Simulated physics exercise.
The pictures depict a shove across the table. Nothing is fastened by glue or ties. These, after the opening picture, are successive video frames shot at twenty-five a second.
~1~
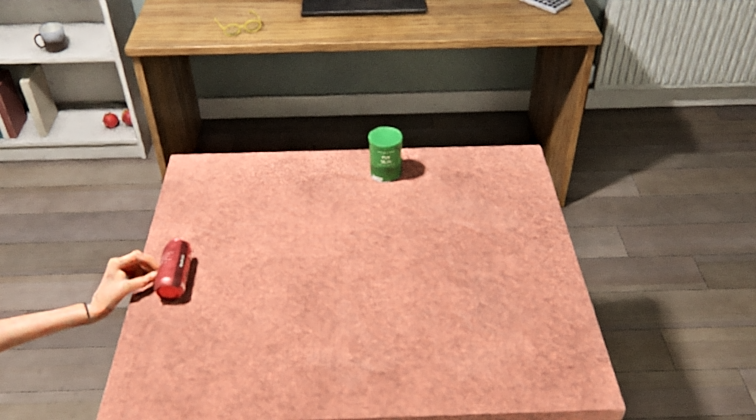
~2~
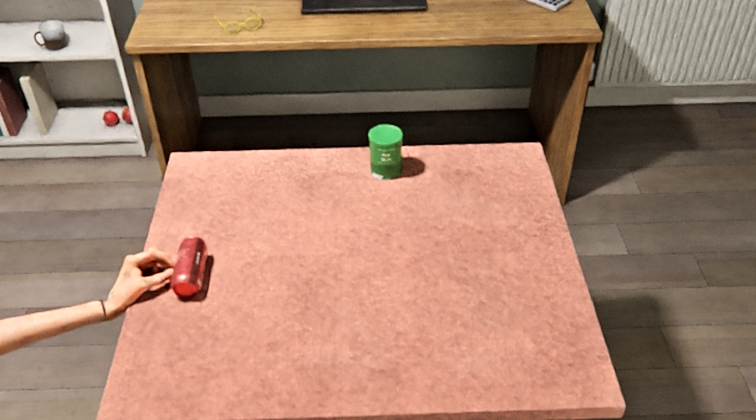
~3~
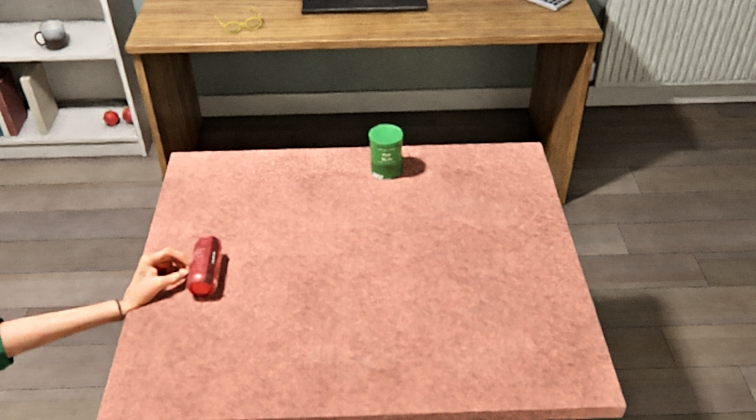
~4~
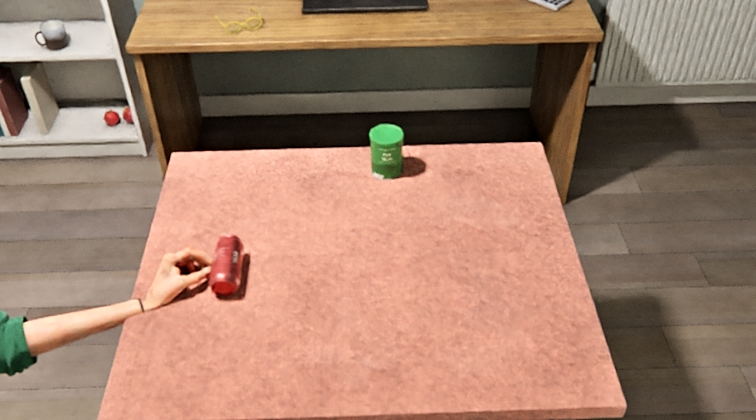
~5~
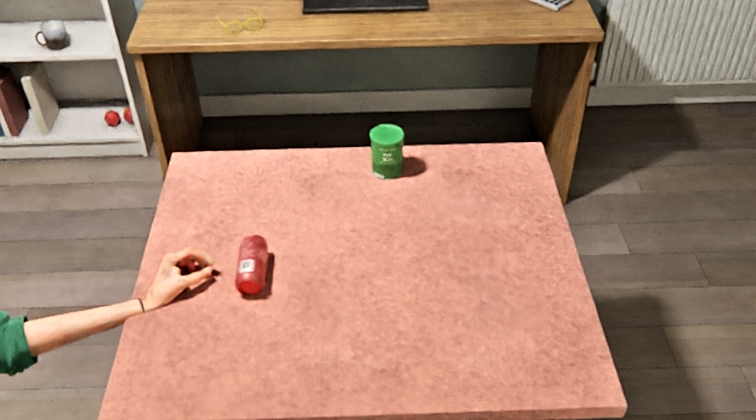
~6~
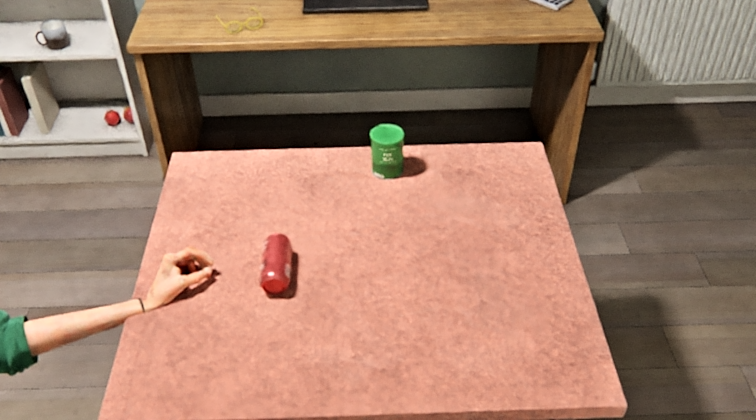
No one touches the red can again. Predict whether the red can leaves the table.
Comes off.
Then, 0.30 s past the last view, red can displaced well along near (447, 258).
Then, 0.60 s past the last view, red can now off the table.
Then, 0.90 s past the last view, things are still on the move.
Finally, off the table, red can.
